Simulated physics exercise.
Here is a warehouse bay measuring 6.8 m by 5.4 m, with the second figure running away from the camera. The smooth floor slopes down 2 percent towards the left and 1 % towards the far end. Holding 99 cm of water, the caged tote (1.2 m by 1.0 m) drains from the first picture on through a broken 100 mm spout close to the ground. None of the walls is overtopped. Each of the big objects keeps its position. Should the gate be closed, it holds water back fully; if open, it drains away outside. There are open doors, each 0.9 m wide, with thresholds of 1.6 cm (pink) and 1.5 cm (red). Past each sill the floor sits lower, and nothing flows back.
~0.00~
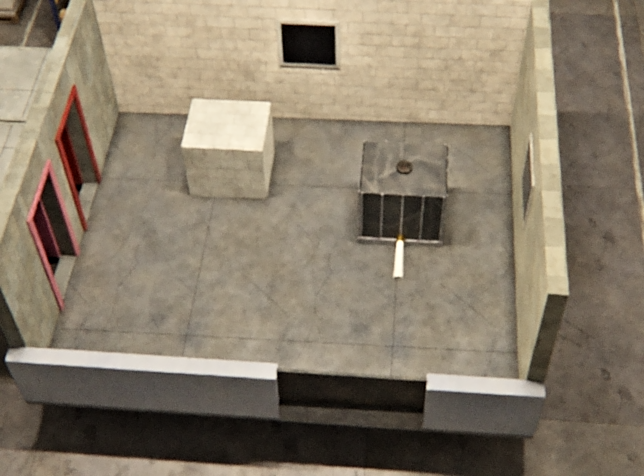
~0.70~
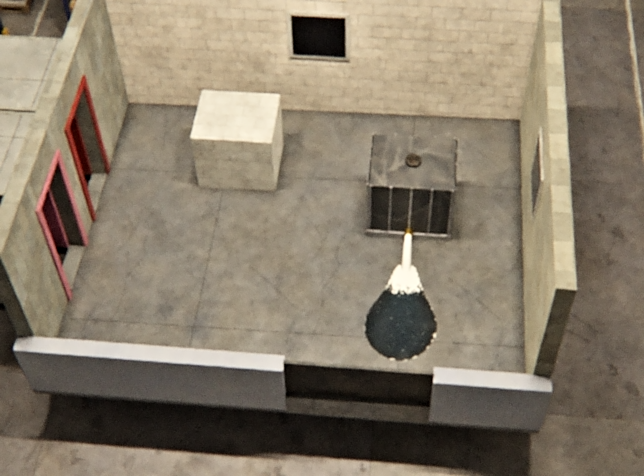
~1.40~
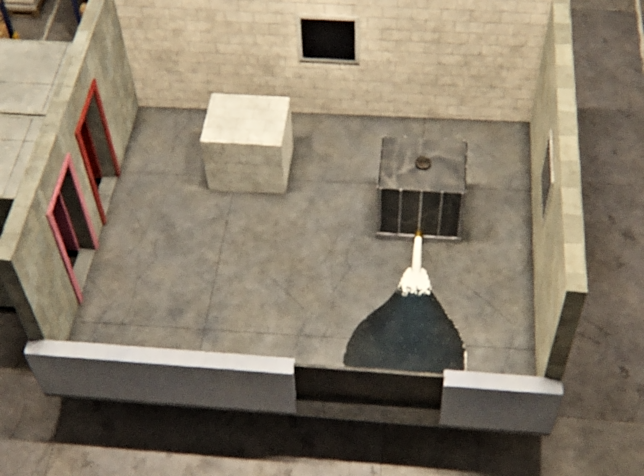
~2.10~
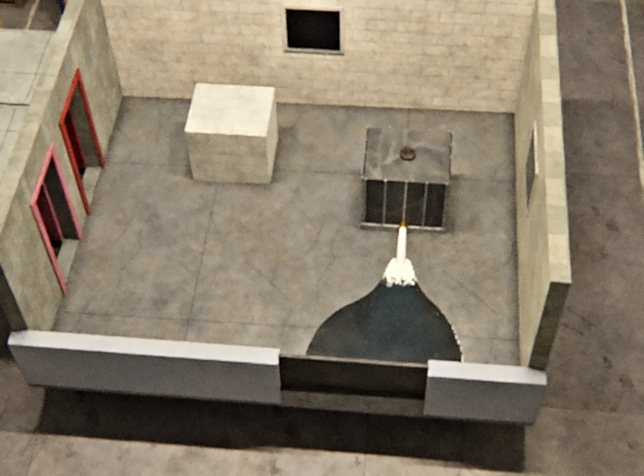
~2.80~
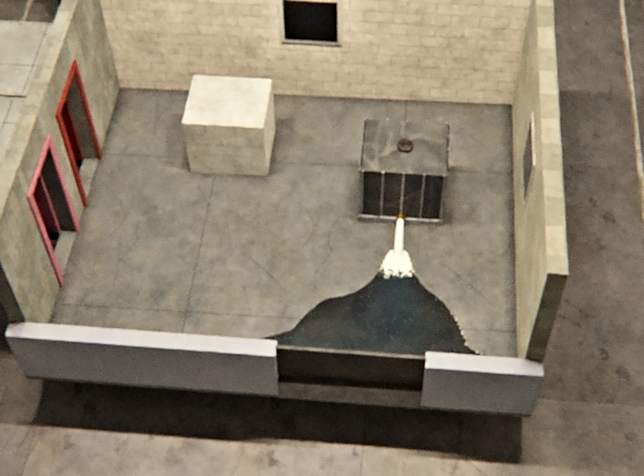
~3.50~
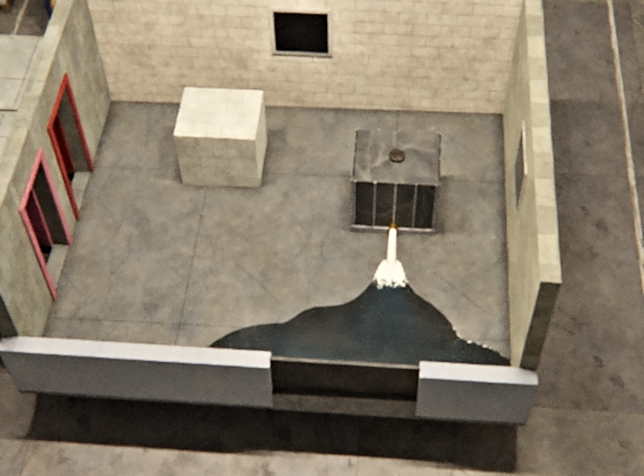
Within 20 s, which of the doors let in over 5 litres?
Within 20 s, the pink door lets in over 5 litres, the red door lets in over 5 litres.
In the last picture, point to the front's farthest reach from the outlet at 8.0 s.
Tip position: Roughly (34, 365), last view.
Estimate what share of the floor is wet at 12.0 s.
Roughly 55 percent.
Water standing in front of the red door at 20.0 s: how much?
The depth there is around 3.5 cm.
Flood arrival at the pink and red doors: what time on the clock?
Arrival times - pink 8.0 s, red 10.0 s.
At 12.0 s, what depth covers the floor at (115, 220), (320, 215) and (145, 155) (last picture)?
1.2, 0.2 and 0.0 cm.
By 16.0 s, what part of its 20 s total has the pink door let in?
55 %.
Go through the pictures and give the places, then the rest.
The jet has just started at (400, 253); the ground is still dry, in the first picture.
From the spout at (408, 246) the water has spread over 1.0 m2; its tip is at (387, 356), and it is 1.4 cm deep on average, in the second picture.
From the spout at (418, 249) the water has spread over 2.4 m2; its tip is at a hidden place, and it is 1.2 cm deep on average, in the third picture.
The jet leaves at (402, 239); the sheet reaches a hidden place, 3.1 m away, and wets 2.9 m2, in the fourth picture.
The jet leaves at (400, 231); the sheet reaches a hidden place, 3.5 m away, and wets 3.6 m2, in the fifth picture.
From the spout at (392, 241) the water has spread over 4.6 m2; its tip is at a hidden place, and it is 1.3 cm deep on average, in the sixth picture.
After 5.0 s water covers 20 % of the floor and is deepest (6 cm) near (377, 373); pink door not reached, red door not reached.
After 8.0 s water covers 45 % of the floor and is deepest (6 cm) near (377, 373); pink door not reached, red door not reached.
After 12.0 s water covers 55 % of the floor and is deepest (6 cm) near (402, 374); pink door 3.2 cm at the sill, 5 L in, red door 2.2 cm at the sill, 0 L in.
After 16.0 s water covers 70 % of the floor and is deepest (5 cm) near (110, 107); pink door 3.6 cm at the sill, 17 L in, red door 2.7 cm at the sill, 4 L in.
After 20.0 s water covers 75 % of the floor and is deepest (7 cm) near (110, 107); pink door 3.7 cm at the sill, 29 L in, red door 3.3 cm at the sill, 12 L in.
